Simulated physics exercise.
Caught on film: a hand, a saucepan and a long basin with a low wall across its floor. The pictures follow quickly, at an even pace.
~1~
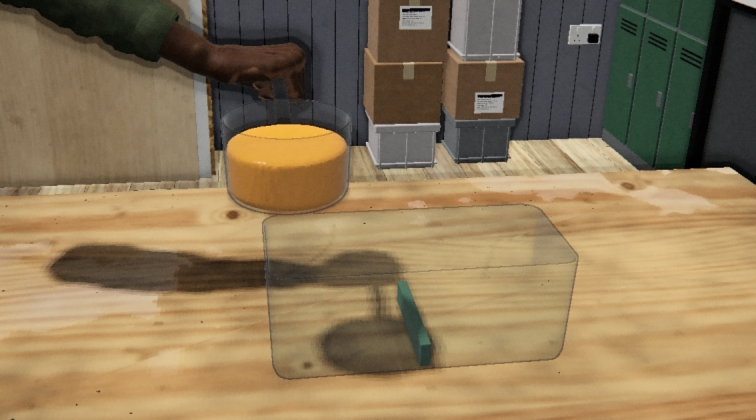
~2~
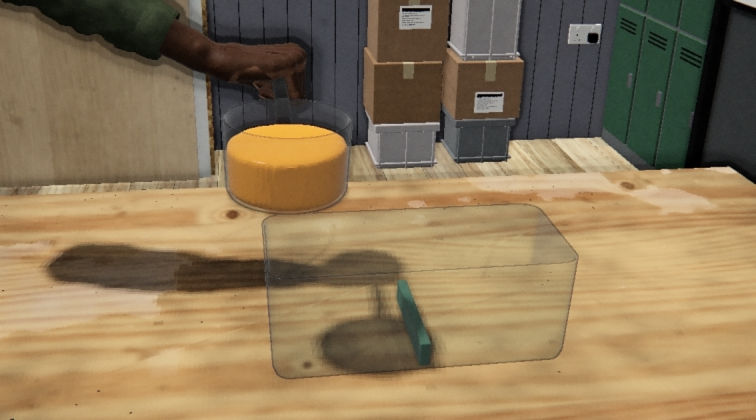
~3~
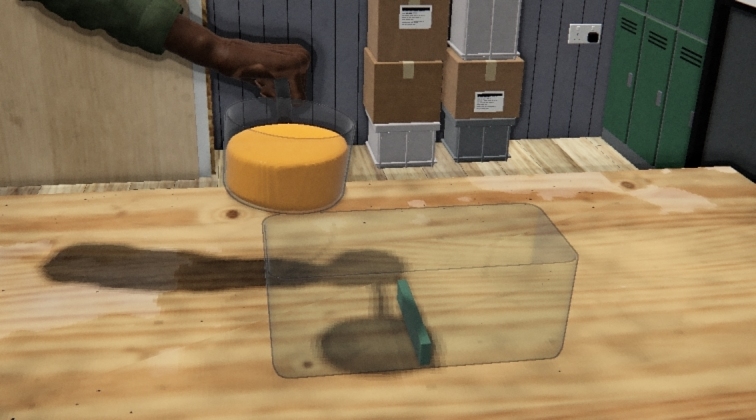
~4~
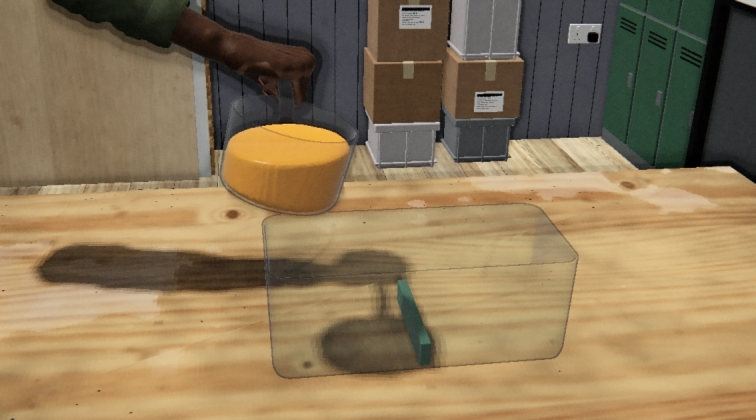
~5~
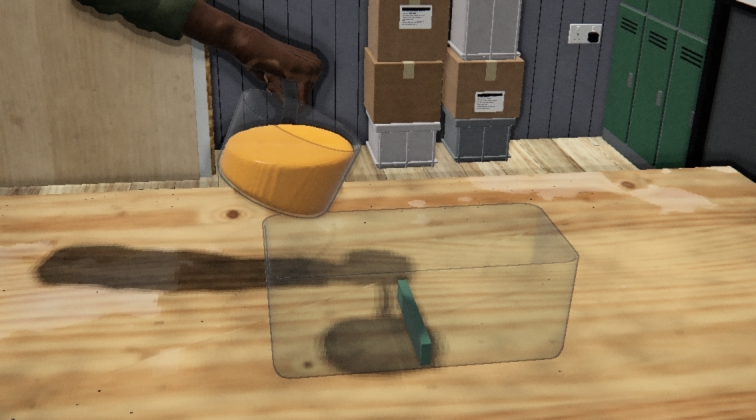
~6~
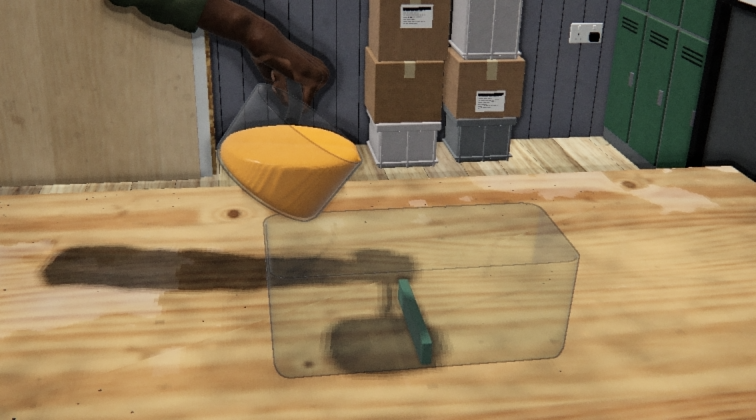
A pale wooden tabletop is seen from slightly above in a room with dark panelled walls, stacked boxes behind and green lockers at right. A hand reaches in from the upper left to a clear round pan of orange liquid, behind a long transparent basin with a low teal wall across its floor. The hand tilts the pan rightward, slowly then faster, its liquid staying level, while the camera stays still.
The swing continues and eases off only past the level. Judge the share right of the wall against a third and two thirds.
In the end less than a third is right of the wall.
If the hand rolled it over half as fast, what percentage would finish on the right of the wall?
It comes to 35 per cent or so.
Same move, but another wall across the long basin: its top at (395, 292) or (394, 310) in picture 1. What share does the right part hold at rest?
First some 30, then 45 per cent.
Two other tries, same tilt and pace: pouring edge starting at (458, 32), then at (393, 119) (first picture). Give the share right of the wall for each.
About 75 and 70 per cent.
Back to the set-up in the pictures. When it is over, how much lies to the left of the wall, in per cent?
About 75 per cent.
A moment on, the saucepan is tipped on its side and 35 per cent is still to pour, 31 is left of the wall and 2 right of it.
Next, the saucepan is tipped right over and 8 per cent is still to pour, 74 is left of the wall and 12 right of it.
Then the saucepan is tipped right over and 1 per cent is still to pour, 78 is left of the wall and 18 right of it.
Later the saucepan is tipped right over and 0 per cent is still to pour, 77 is left of the wall and 21 right of it.
At rest 73 per cent lies left of the wall, 24 right of it and 2 outside.
